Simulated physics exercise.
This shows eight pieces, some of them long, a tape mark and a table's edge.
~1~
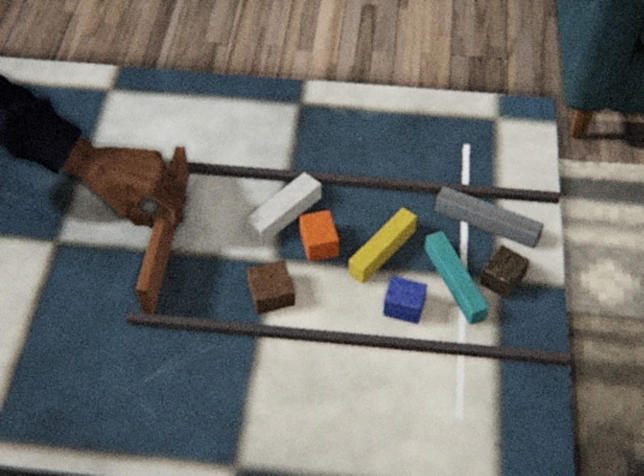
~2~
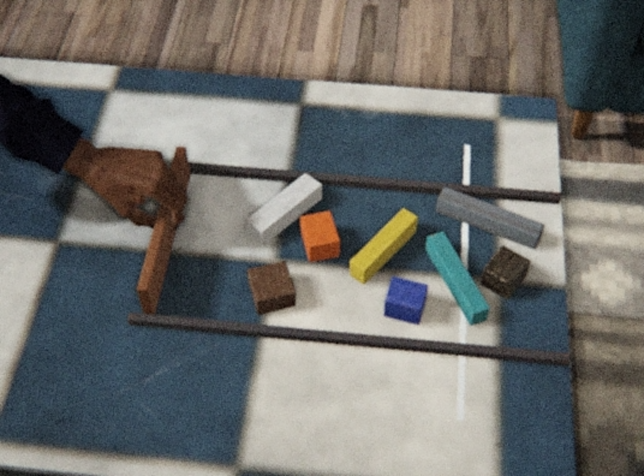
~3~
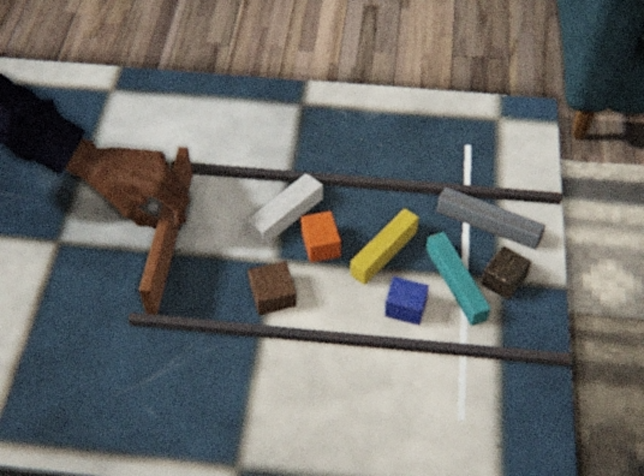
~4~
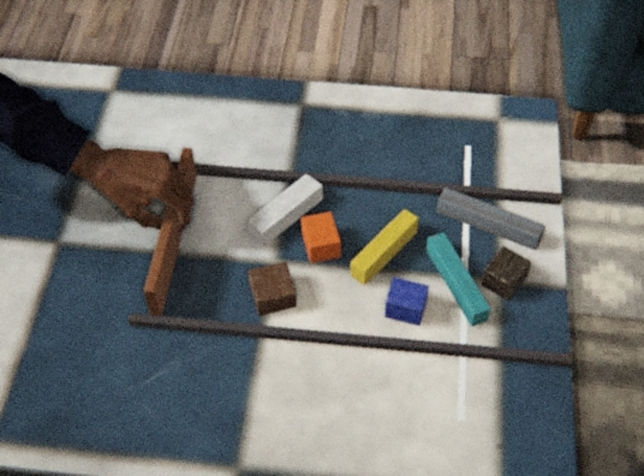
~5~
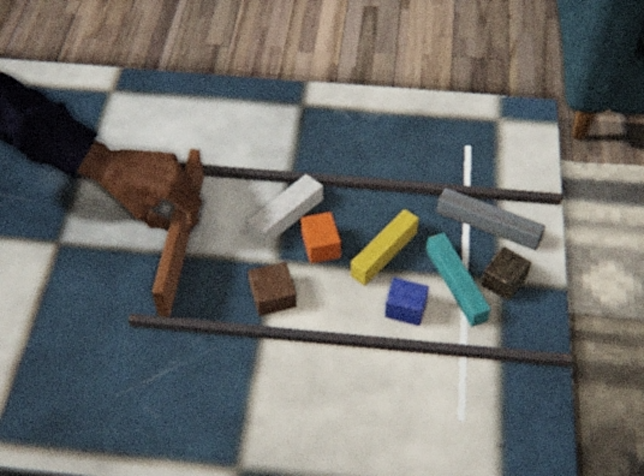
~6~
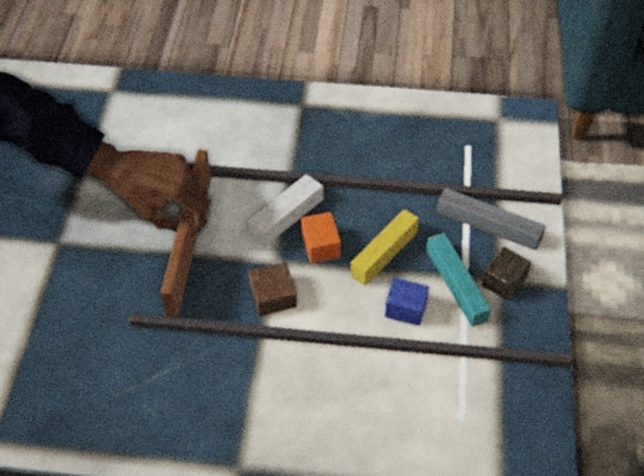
A hand held an upright wooden board still at the left of a checkered surface, then slid it slightly right between two dark rails, while the eight scattered coloured blocks and bars stayed put.
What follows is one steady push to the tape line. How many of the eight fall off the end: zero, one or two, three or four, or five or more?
The number that fall off is one or two.
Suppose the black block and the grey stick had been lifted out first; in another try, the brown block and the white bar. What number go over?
First 0, then 0.
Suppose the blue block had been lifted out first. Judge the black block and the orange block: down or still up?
The black block drops off, the orange block stays on.
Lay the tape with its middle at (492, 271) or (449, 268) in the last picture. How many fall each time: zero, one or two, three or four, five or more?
The falls would be 3 or 4; none.
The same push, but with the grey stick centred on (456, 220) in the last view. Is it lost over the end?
Then it holds on.
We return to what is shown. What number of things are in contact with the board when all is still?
2 of them.
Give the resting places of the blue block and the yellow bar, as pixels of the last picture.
The blue block stops around (522, 327); the yellow bar around (532, 261).
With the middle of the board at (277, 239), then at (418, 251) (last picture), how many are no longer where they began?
3 and 8.
Early on, none off yet; black block at rest near (506, 273); grey stick at rest near (490, 219); turquoise bar at rest near (458, 279).
A while later, none off yet; black block travelled about its own width near (531, 273); grey stick moving near (501, 217); turquoise bar travelled a little near (504, 285).
Finally, the number that fall off is one or two; lost, black block.
